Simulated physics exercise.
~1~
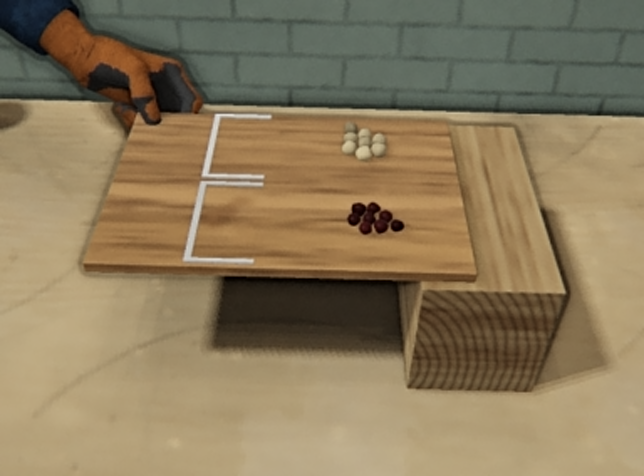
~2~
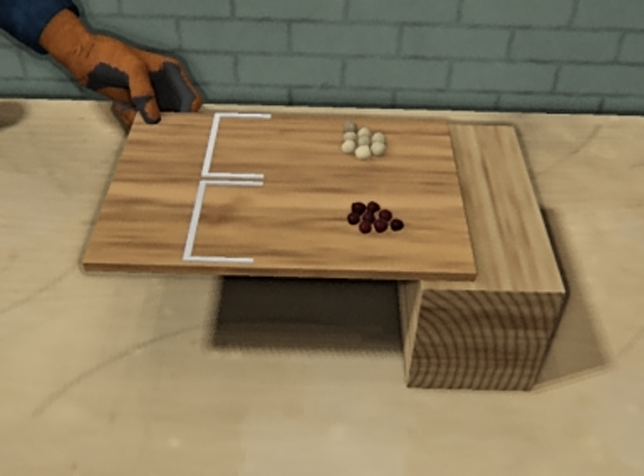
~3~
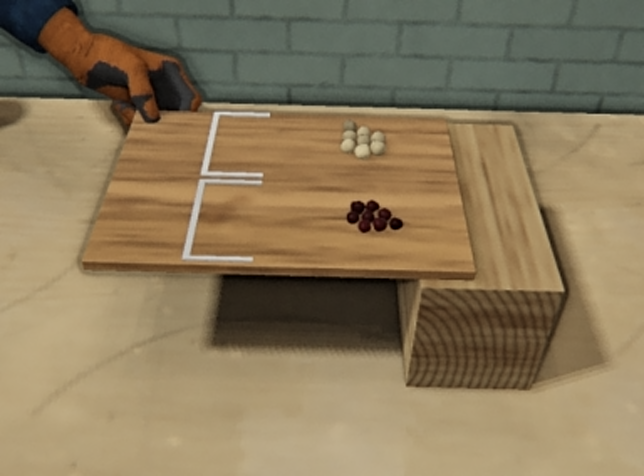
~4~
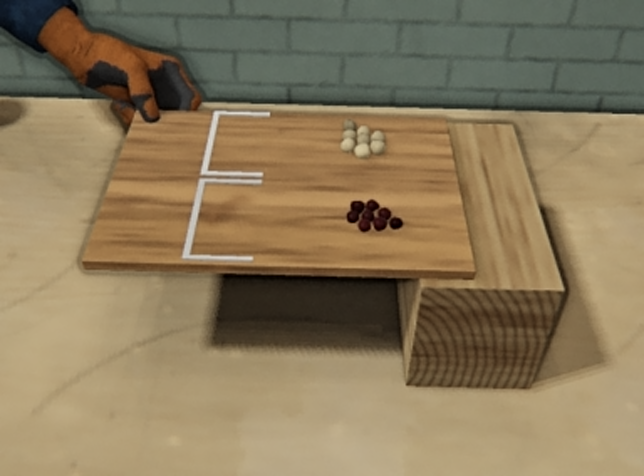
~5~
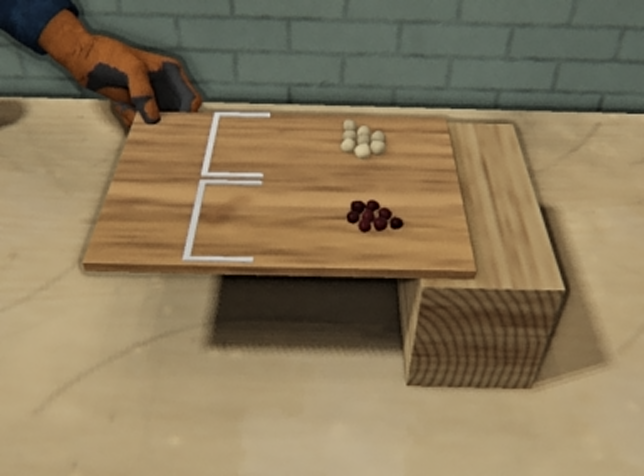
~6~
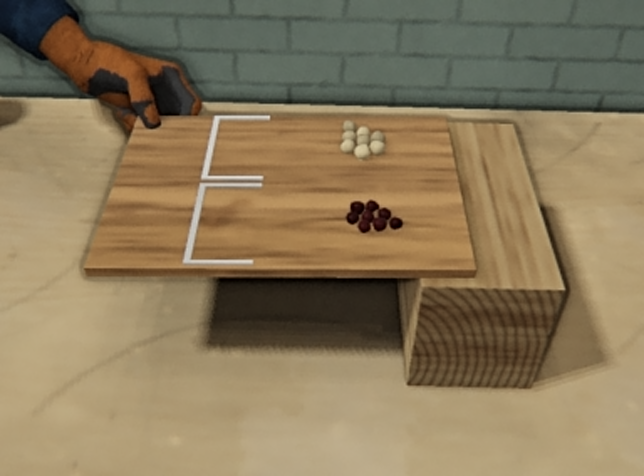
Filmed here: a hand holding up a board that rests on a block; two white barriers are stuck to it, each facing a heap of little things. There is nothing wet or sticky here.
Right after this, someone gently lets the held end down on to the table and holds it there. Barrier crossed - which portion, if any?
My prediction: The front portion overcomes its barrier. The back portion overcomes its barrier.
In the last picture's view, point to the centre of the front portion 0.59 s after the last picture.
Near (344, 233).
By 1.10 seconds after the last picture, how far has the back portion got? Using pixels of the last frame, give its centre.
Its centre sits near (148, 236).
Then, 0.59 s after the last picture, board sloping at 18°; front portion on its way down; back portion on its way down.
Then, 1.10 s after the last picture, board sloping at 29°; front portion all past its bar; back portion all past its bar.
Then, 1.55 s after the last picture, board resting at 29°; front portion all past its bar; back portion all past its bar.
At rest, board resting at 29°; front portion all past its bar; back portion all past its bar.
